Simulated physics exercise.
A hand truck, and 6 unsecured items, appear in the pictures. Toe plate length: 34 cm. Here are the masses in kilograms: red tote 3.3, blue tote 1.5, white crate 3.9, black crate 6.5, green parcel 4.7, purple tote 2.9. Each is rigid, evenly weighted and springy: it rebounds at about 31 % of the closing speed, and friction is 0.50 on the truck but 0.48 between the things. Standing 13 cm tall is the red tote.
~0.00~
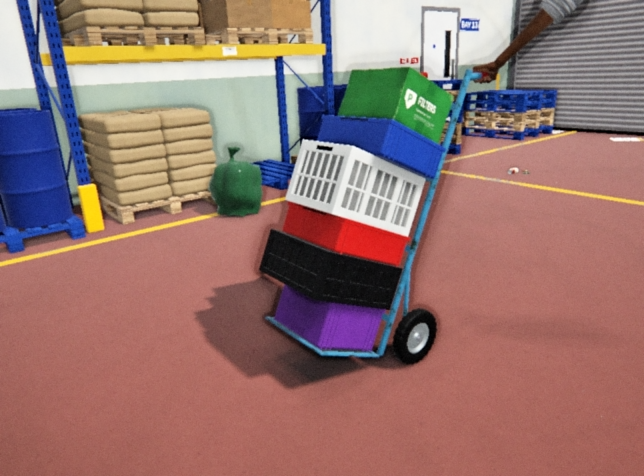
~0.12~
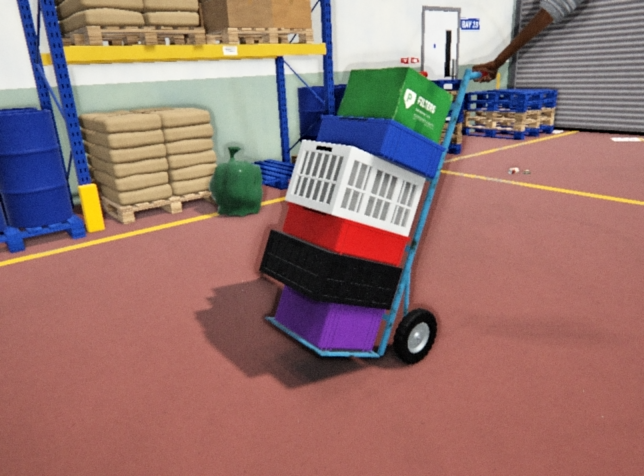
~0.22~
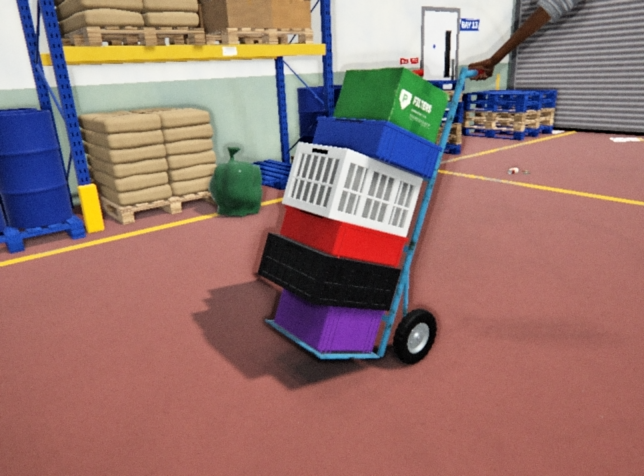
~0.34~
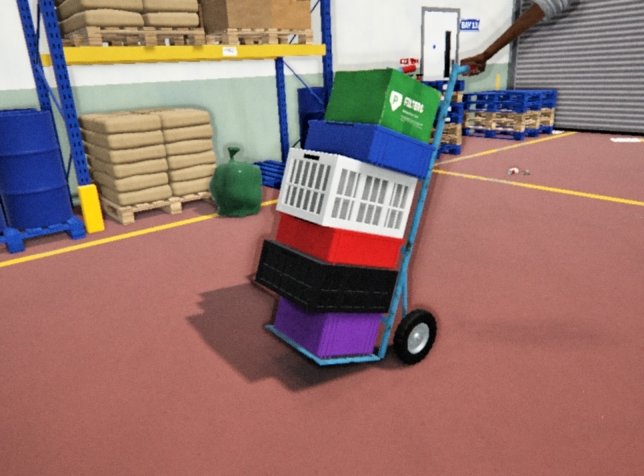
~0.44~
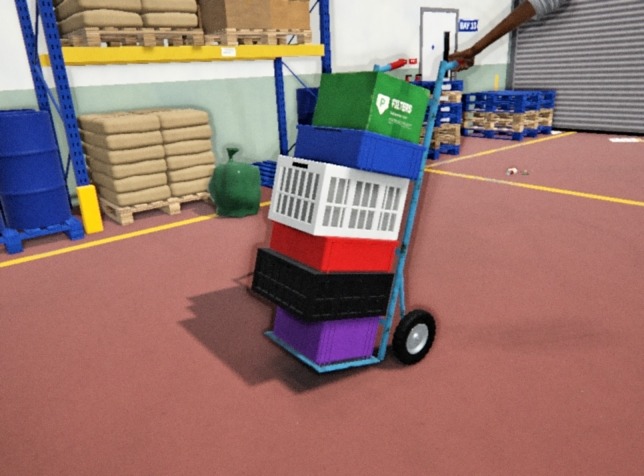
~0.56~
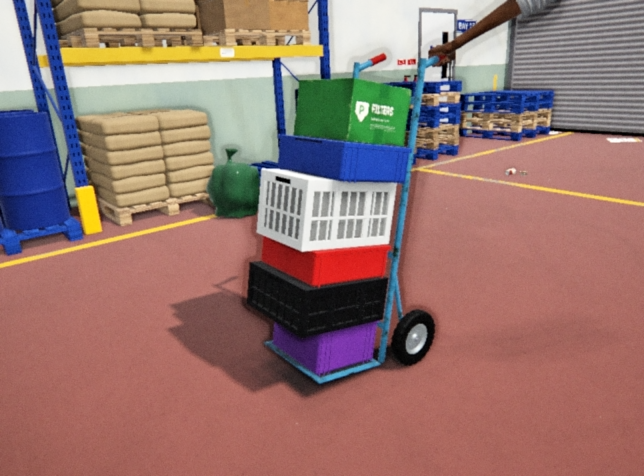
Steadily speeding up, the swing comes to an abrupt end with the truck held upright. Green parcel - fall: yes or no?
Yes.
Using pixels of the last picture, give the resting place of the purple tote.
Roughly pixel (271, 355).
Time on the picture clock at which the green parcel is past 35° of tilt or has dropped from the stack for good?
Answer: About 2.0 s.
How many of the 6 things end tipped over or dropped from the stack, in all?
The answer: 6.
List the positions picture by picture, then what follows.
Truck 25° back; green parcel (395, 108); red tote (345, 234), in the first picture.
Truck 25° back; white crate (356, 189); black crate (330, 270), in the second picture.
Truck 23° back; purple tote (328, 316); red tote (342, 236), in the third picture.
Truck 20° back; blue tote (367, 150); white crate (347, 194), in the fourth picture.
Truck 17° back; black crate (322, 282); purple tote (326, 324), in the fifth picture.
Truck 11° back; green parcel (351, 113); red tote (324, 254), in the sixth picture.
By 1.26 s, truck upright; green parcel rocked 13° off its seat near (264, 131); blue tote rocked 13° off its seat; white crate rocked 13° off its seat.
By 2.06 s, truck upright; blue tote, white crate and green parcel now dropped from the stack; red tote rocked 38° off its seat; black crate rocked 38° off its seat.
By 2.36 s, truck upright; red tote and black crate now dropped from the stack; purple tote on its side.
By 2.56 s, truck upright; purple tote on its side.
When it is over (3.6 s), dropped from the stack and tipped over, red tote, blue tote, white crate, black crate and green parcel; lying over on the truck, purple tote.
